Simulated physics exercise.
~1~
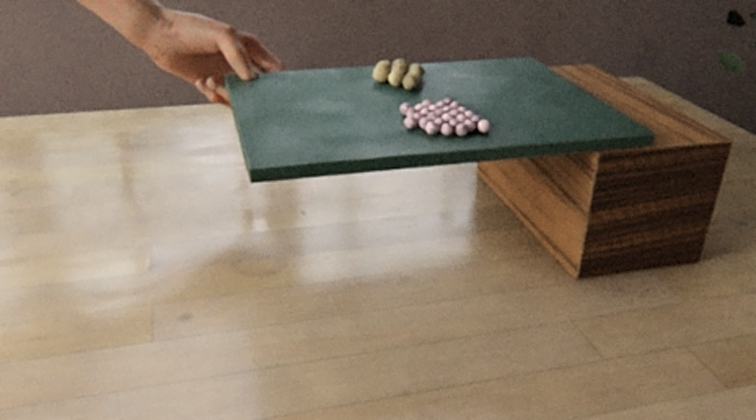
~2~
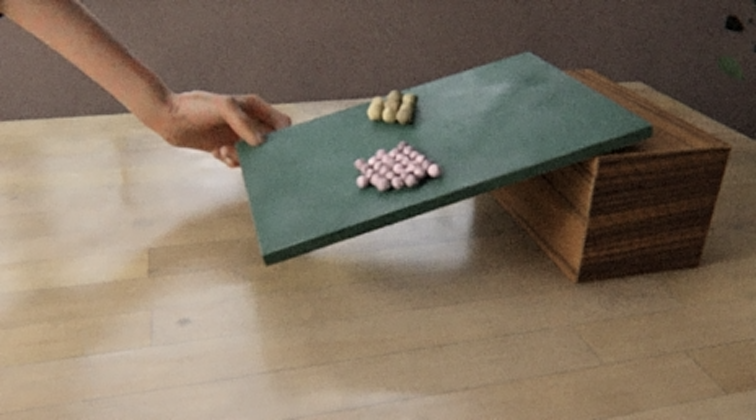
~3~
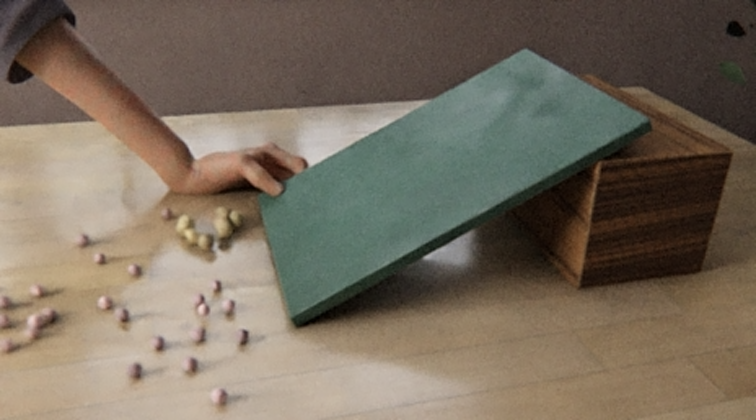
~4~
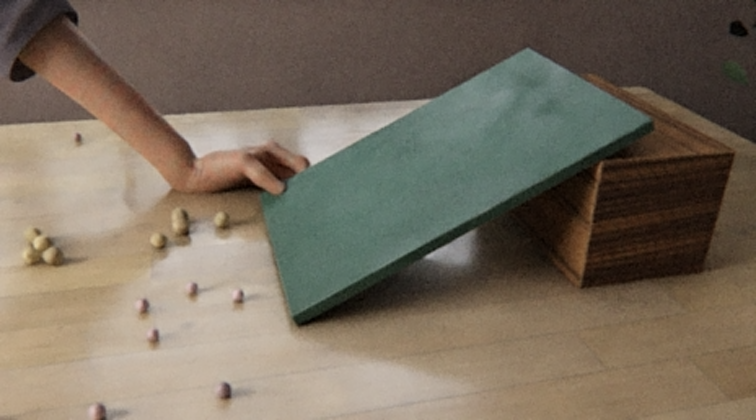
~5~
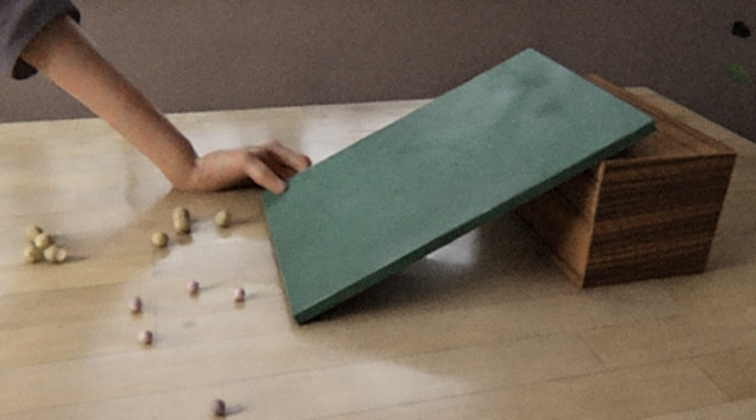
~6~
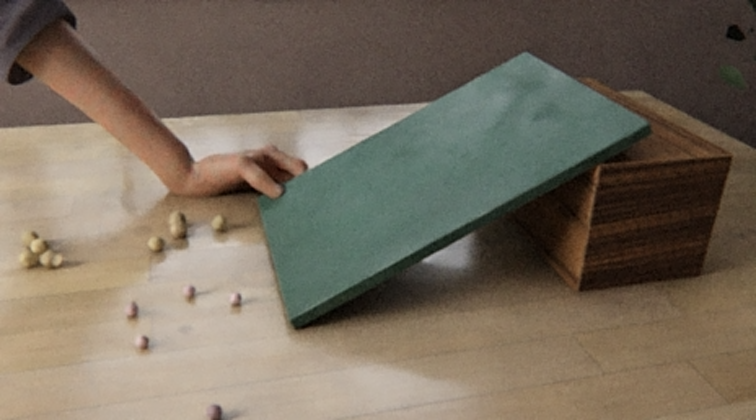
To begin with, a hand holds a green board level, its other end resting on a wooden block, with a cluster of small pink balls and a smaller group of yellowish ones on top. The hand lowers its end, and the board tilts while both groups stay together on it. Once the board rests as a ramp on the table, both groups are off it, the pink balls scattering widely to the left and the yellowish ones bunched near its foot. The yellowish balls then spread left in small clumps while many pink ones leave view. Finally, only a few pink balls remain visible, nearly still.
